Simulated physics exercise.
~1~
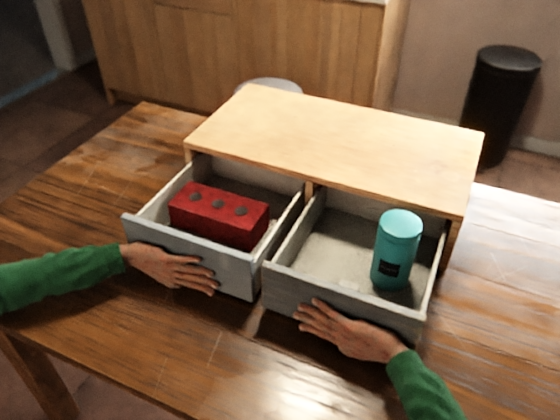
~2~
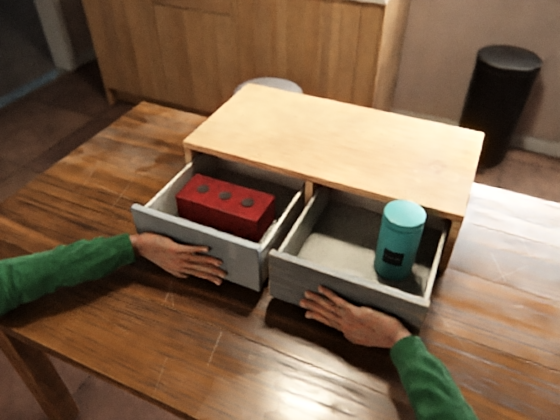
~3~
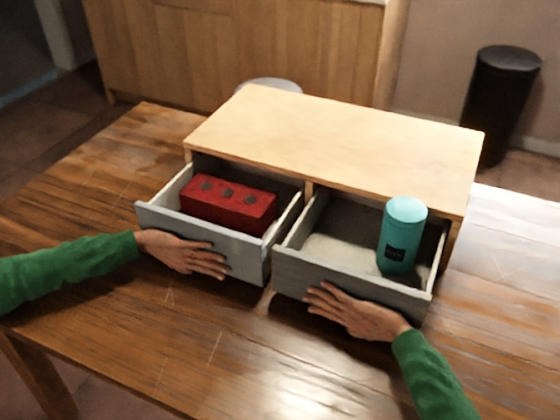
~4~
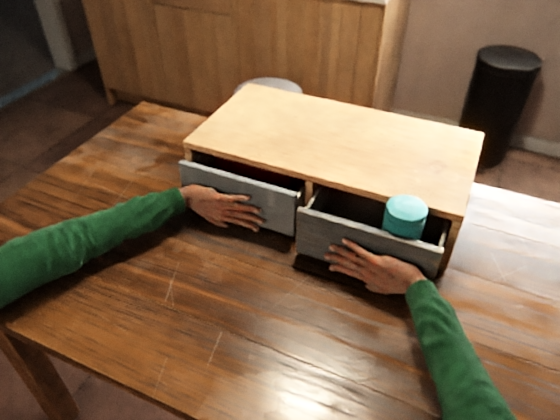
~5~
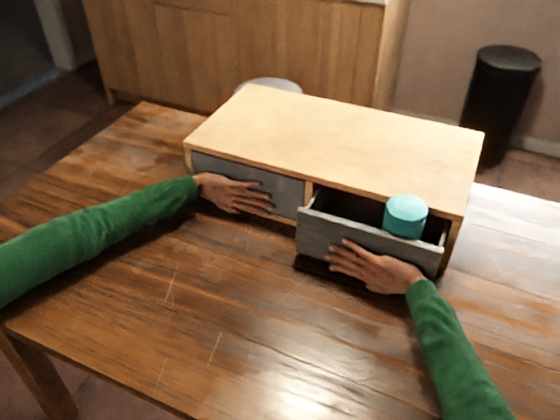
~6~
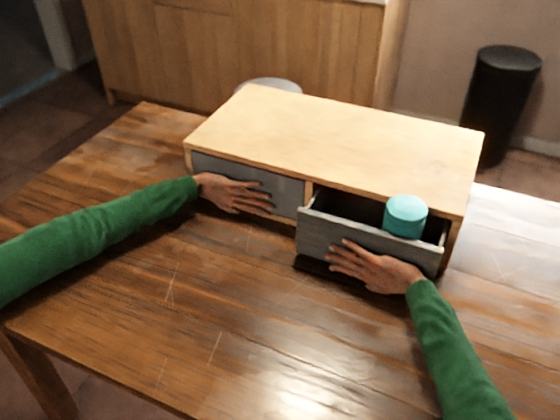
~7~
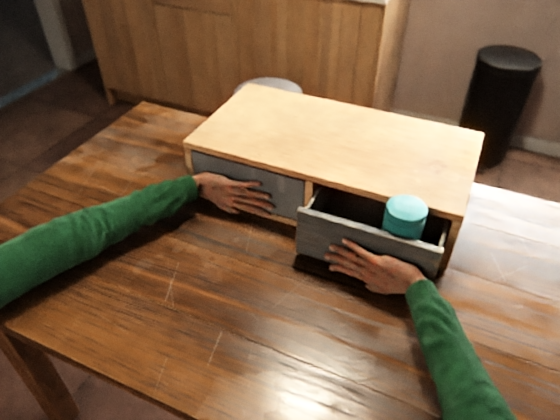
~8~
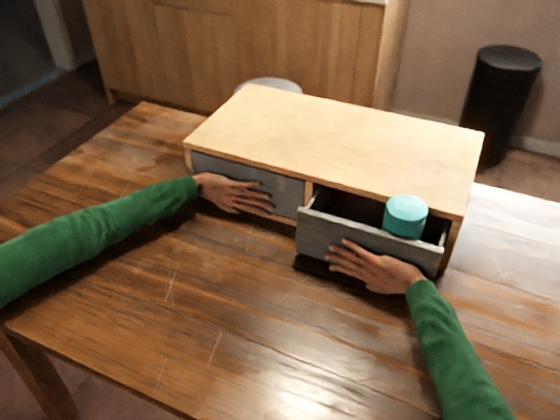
At the start, two gray drawers stand open in a small wooden chest on a table, the left holding a red brick and the right an upright turquoise jar beside a small pale item. Two hands in green sleeves press against the fronts and push both drawers inward. The brick and jar ride along with them, and the brick slips out of sight under the chest top. The left drawer then slides fully shut, while the right one stops partway. It stays ajar, with the jar's top still showing and both hands resting on the fronts.
